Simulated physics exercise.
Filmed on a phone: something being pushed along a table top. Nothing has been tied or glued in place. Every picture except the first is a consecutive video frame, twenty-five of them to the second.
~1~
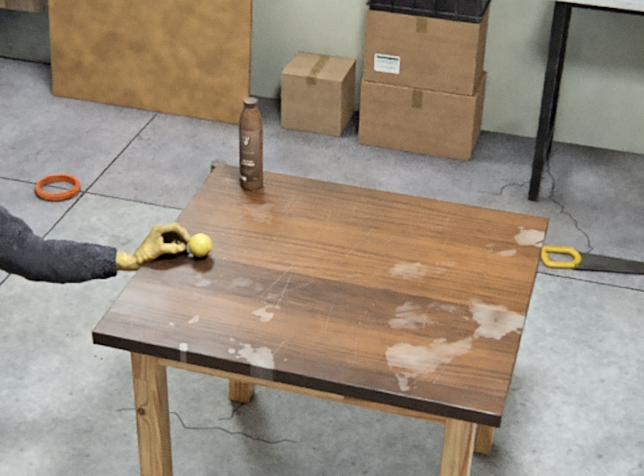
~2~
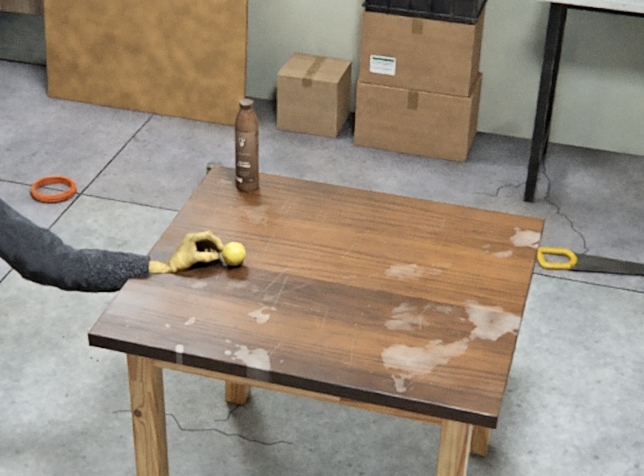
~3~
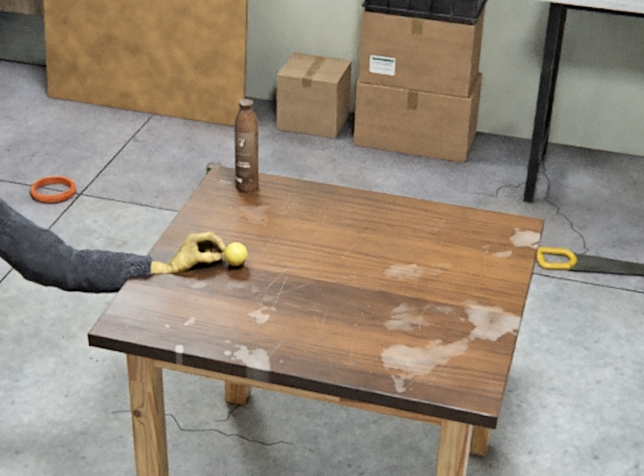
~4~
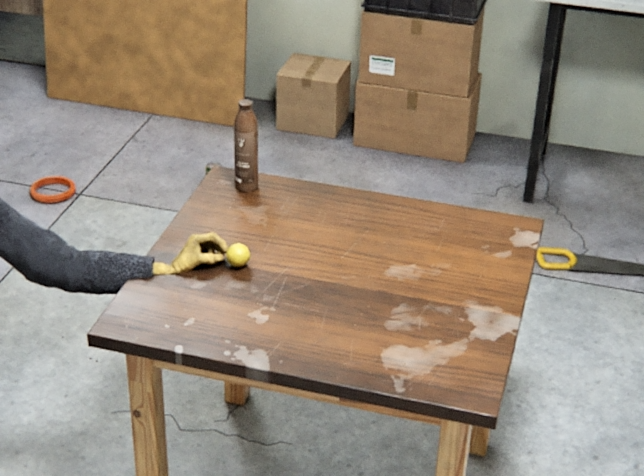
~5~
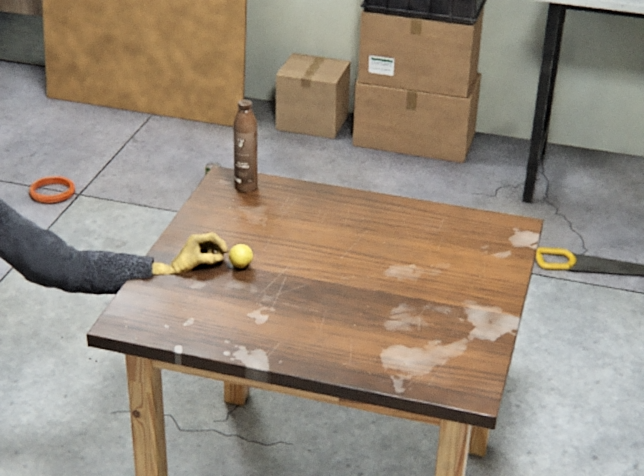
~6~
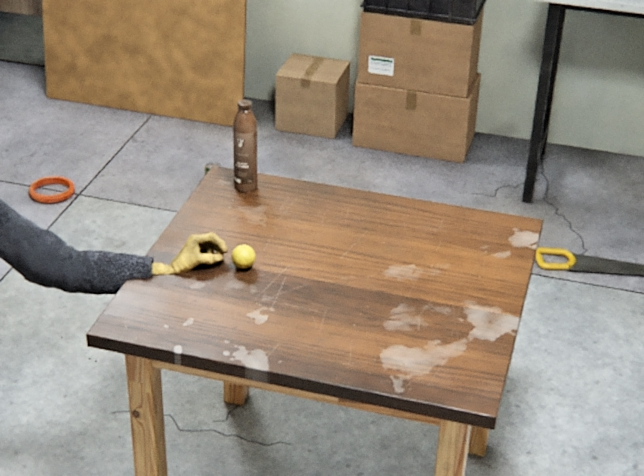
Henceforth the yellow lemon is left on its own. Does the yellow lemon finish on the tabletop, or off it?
The yellow lemon finishes on the tabletop.
Then, 0.20 s later than the last frame, yellow lemon moved about its own width near (257, 259).
Then, 0.40 s later than the last frame, yellow lemon moved about its own width near (267, 261).
Then, 0.70 s later than the last frame, yellow lemon moved well along near (277, 263).
When it is over, moved from the start, yellow lemon. End places, in pixels of the last picture, yellow lemon near (280, 263).
